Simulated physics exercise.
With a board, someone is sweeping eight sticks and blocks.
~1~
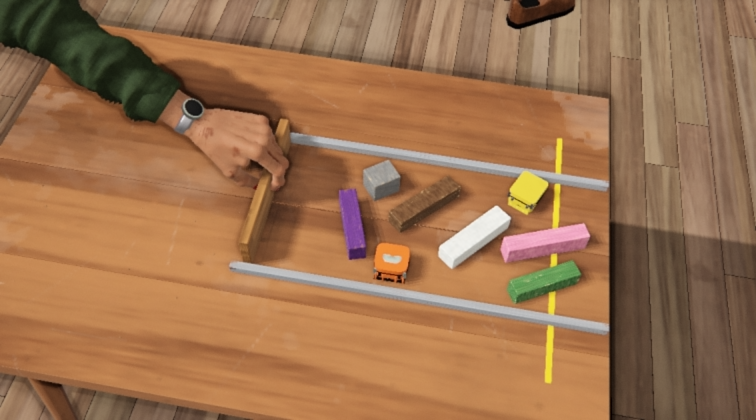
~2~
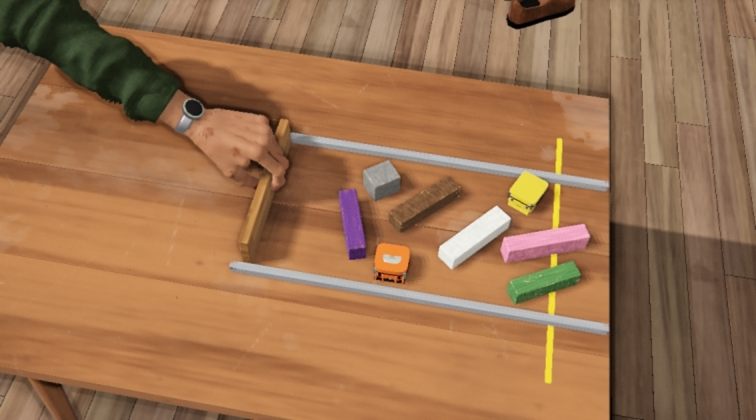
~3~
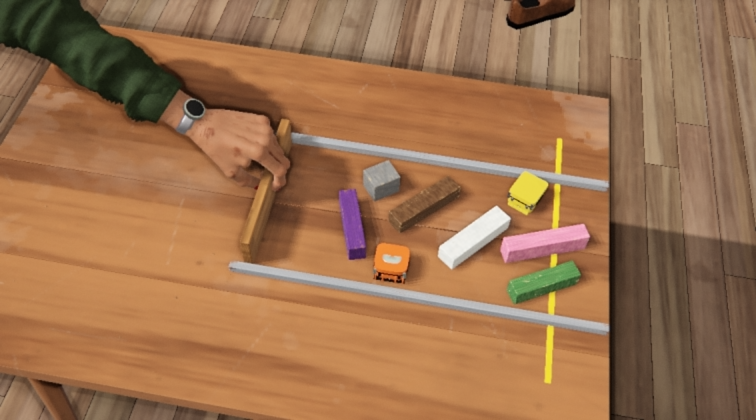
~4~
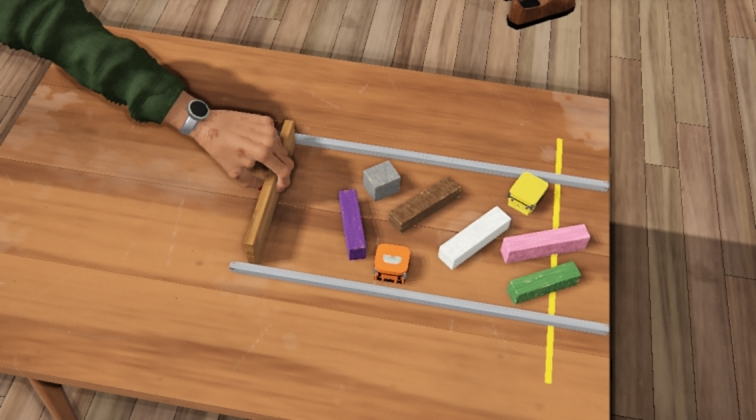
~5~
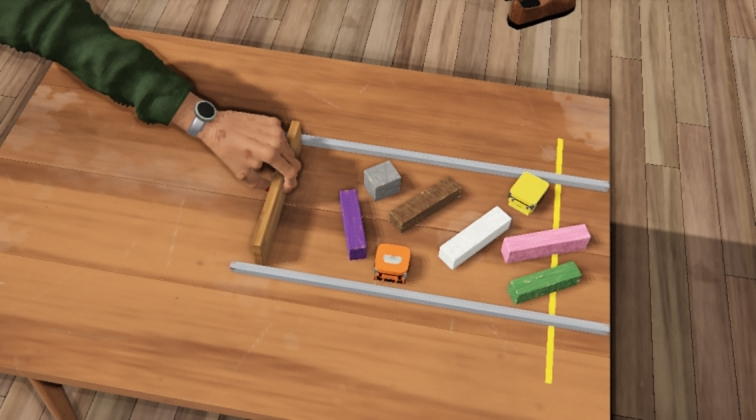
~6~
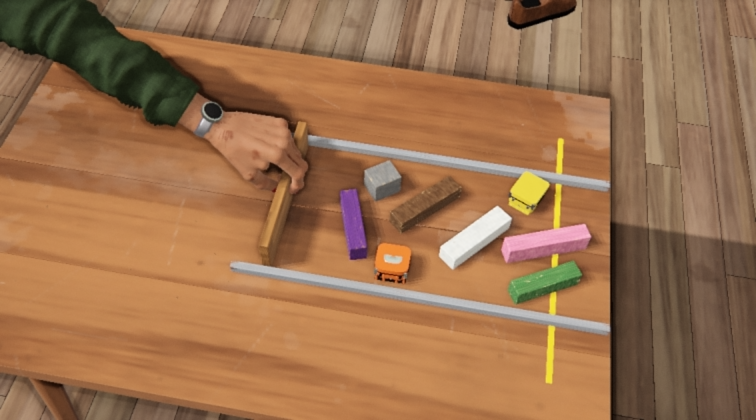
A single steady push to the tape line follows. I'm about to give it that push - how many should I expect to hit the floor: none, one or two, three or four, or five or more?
Expect three or four.
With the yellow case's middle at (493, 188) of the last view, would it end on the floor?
Note - yellow case not retained.
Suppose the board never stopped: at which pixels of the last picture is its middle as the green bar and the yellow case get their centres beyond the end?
The middle is at (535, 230) when it's the green bar, and at (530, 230) when it's the yellow case.
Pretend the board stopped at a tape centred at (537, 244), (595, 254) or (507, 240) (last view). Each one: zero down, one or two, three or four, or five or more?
Result per tape, as listed: 1 or 2; at least five; none.
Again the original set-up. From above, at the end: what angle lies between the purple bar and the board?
Out of line by around 0°.
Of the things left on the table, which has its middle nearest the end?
White bar.
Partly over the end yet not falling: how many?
Overhang count: 2.
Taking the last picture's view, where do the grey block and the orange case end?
Near (579, 211) and (587, 301).
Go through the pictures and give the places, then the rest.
The first frame shows green bar (544, 282); pink bar (545, 243); yellow case (527, 193); board (267, 189); tape (555, 247).
The second frame shows pink bar (545, 243); brown bar (425, 204).
The third frame shows yellow case (527, 193); purple bar (352, 224).
The fourth frame shows green bar (544, 283); grey block (382, 181).
The fifth frame shows pink bar (545, 244); board (279, 191).
The sixth frame shows green bar (545, 282); pink bar (546, 243); yellow case (528, 193); board (285, 192); tape (556, 247).
A little later, none off yet; green bar at rest near (545, 282); pink bar at rest near (546, 243); yellow case at rest near (528, 193).
Next, none off yet; green bar moving near (550, 285); pink bar shifted a little near (561, 252); yellow case shifted about its own width near (558, 199).
When it is over, the number that fall off is three or four; down, yellow case, pink bar and green bar.
